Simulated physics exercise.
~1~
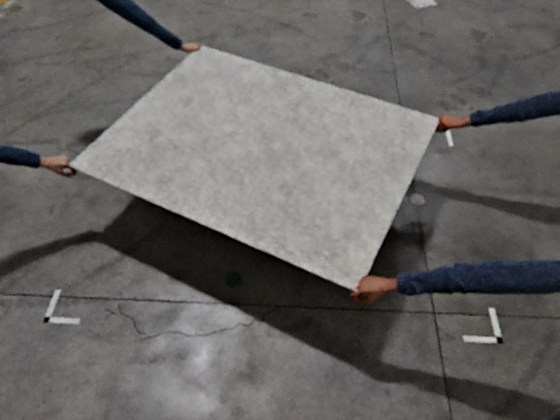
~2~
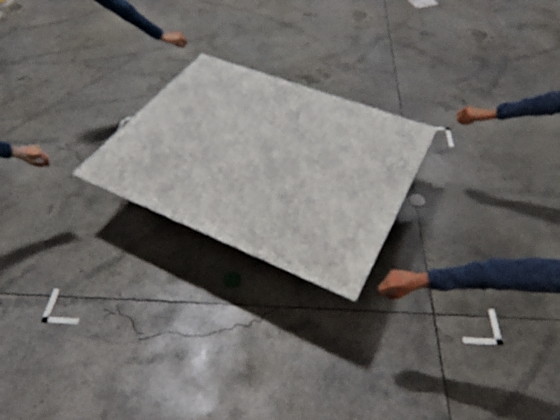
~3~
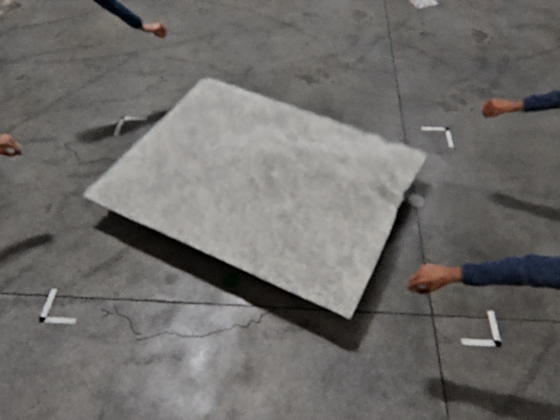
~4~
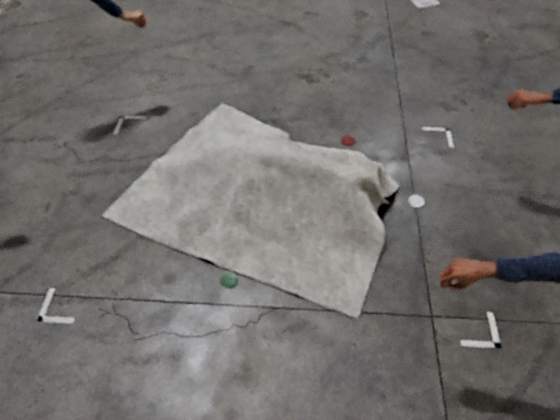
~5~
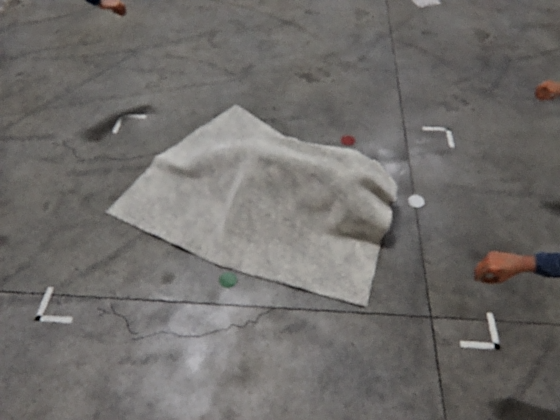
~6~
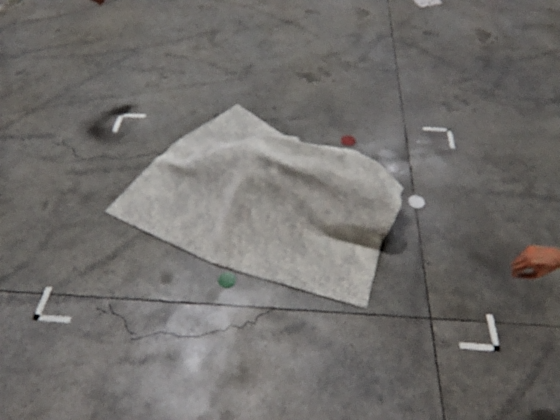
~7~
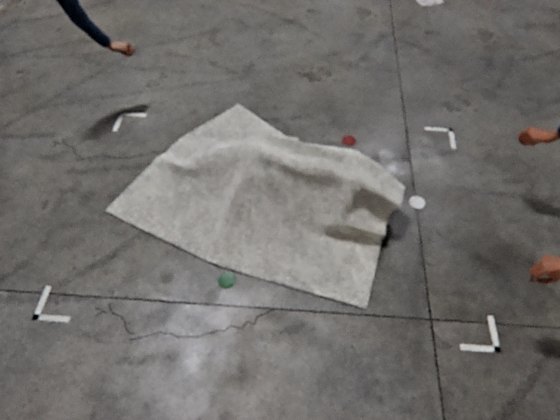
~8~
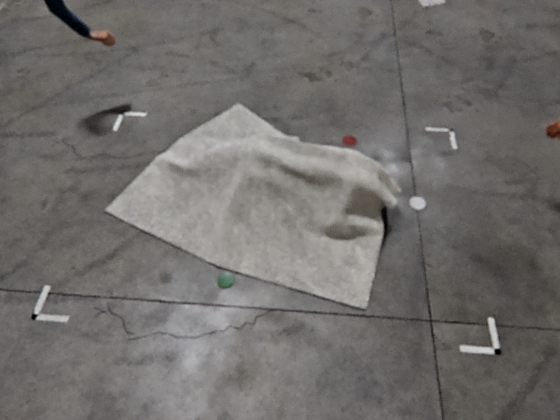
Pale dust sheet dropping from four hands onto a warehouse floor, settling rumpled over hidden objects between red, white and green discs.
